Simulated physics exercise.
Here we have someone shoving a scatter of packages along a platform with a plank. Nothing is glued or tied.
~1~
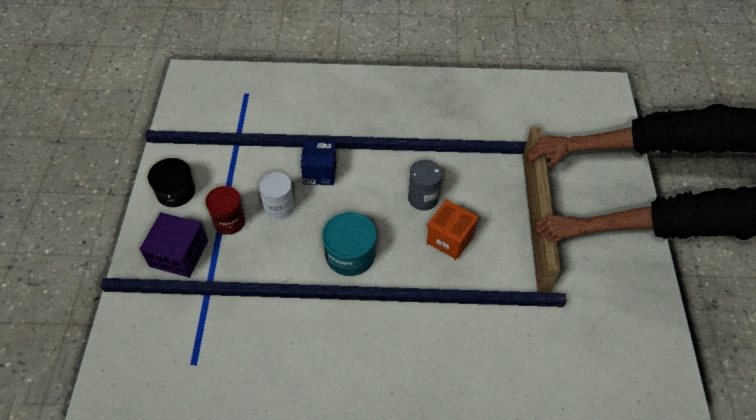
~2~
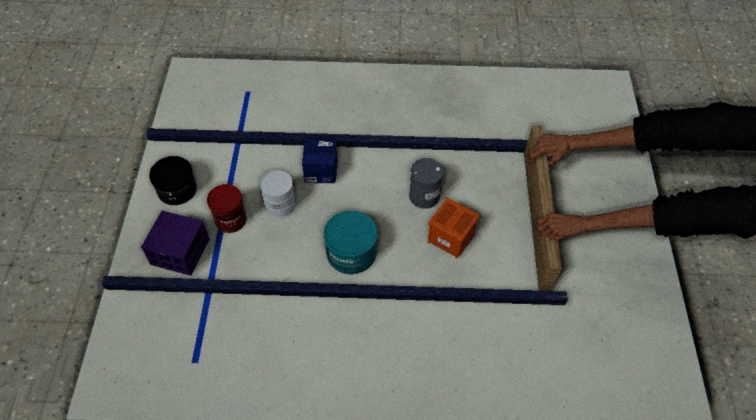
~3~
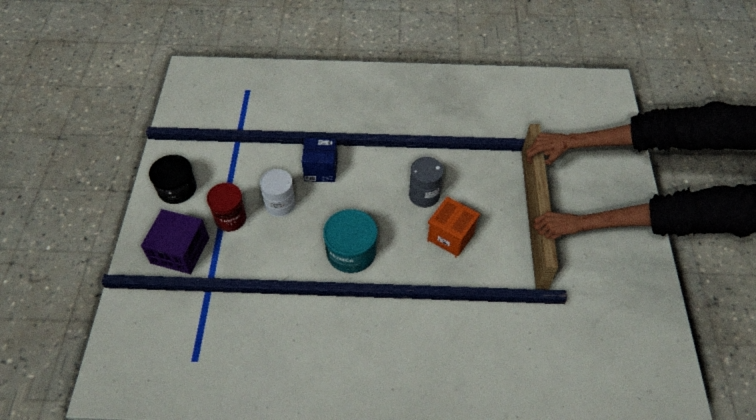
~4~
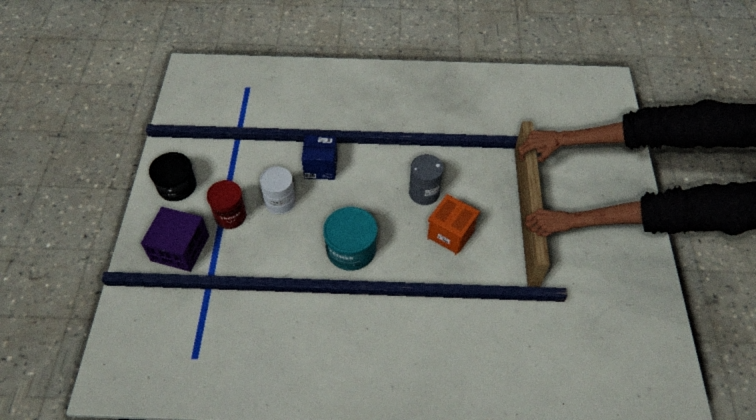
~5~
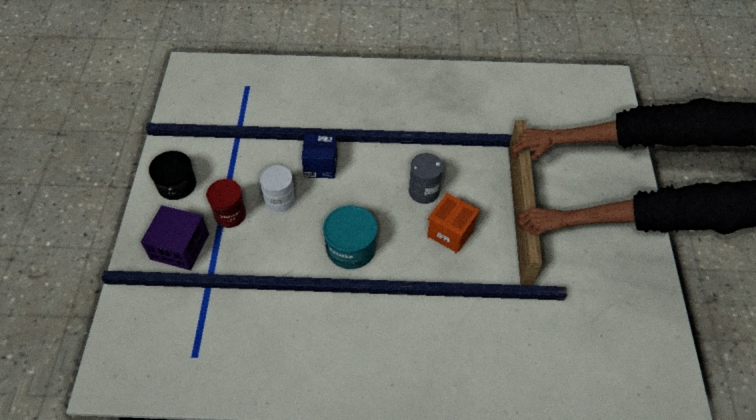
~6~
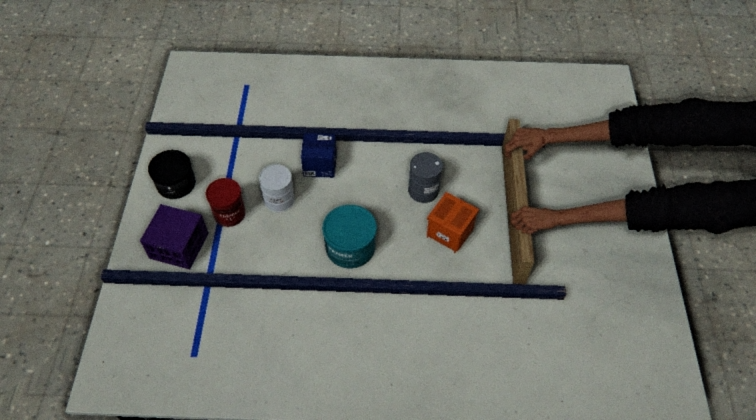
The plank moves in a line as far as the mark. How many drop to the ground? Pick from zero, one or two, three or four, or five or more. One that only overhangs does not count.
In the end the number that fall off is one or two.
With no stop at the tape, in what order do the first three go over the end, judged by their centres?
They are the purple crate, then the turquoise pail, then the black pail.
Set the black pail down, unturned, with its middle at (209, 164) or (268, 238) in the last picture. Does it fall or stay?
In that order, it stays on; drops off.
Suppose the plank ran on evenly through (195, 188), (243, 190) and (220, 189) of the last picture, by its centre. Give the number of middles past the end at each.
Past the end: 1, 0 and 1.
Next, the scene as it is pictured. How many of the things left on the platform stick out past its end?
That would be 0.
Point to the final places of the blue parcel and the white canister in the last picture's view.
About (216, 144), and the other about (205, 193).
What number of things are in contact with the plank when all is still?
4 of them.
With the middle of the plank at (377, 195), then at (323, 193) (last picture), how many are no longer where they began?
At the one place 3, at the other 4.
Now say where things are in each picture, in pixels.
The first frame shows black pail (173, 183); purple crate (175, 245); red pail (226, 211); plank (540, 207); tape (224, 211).
The second frame shows purple crate (176, 243); plank (541, 206).
The third frame shows red pail (227, 208); orange tote (452, 228).
The fourth frame shows black pail (174, 177); grey canister (426, 180).
The fifth frame shows purple crate (176, 238); blue parcel (320, 156).
The sixth frame shows black pail (173, 175); purple crate (175, 237); red pail (227, 203); plank (516, 199); tape (224, 203).
Early on, none off yet; black pail at rest near (173, 175); purple crate at rest near (175, 237); red pail at rest near (227, 203).
Finally, the number that fall off is one or two; lost, purple crate.
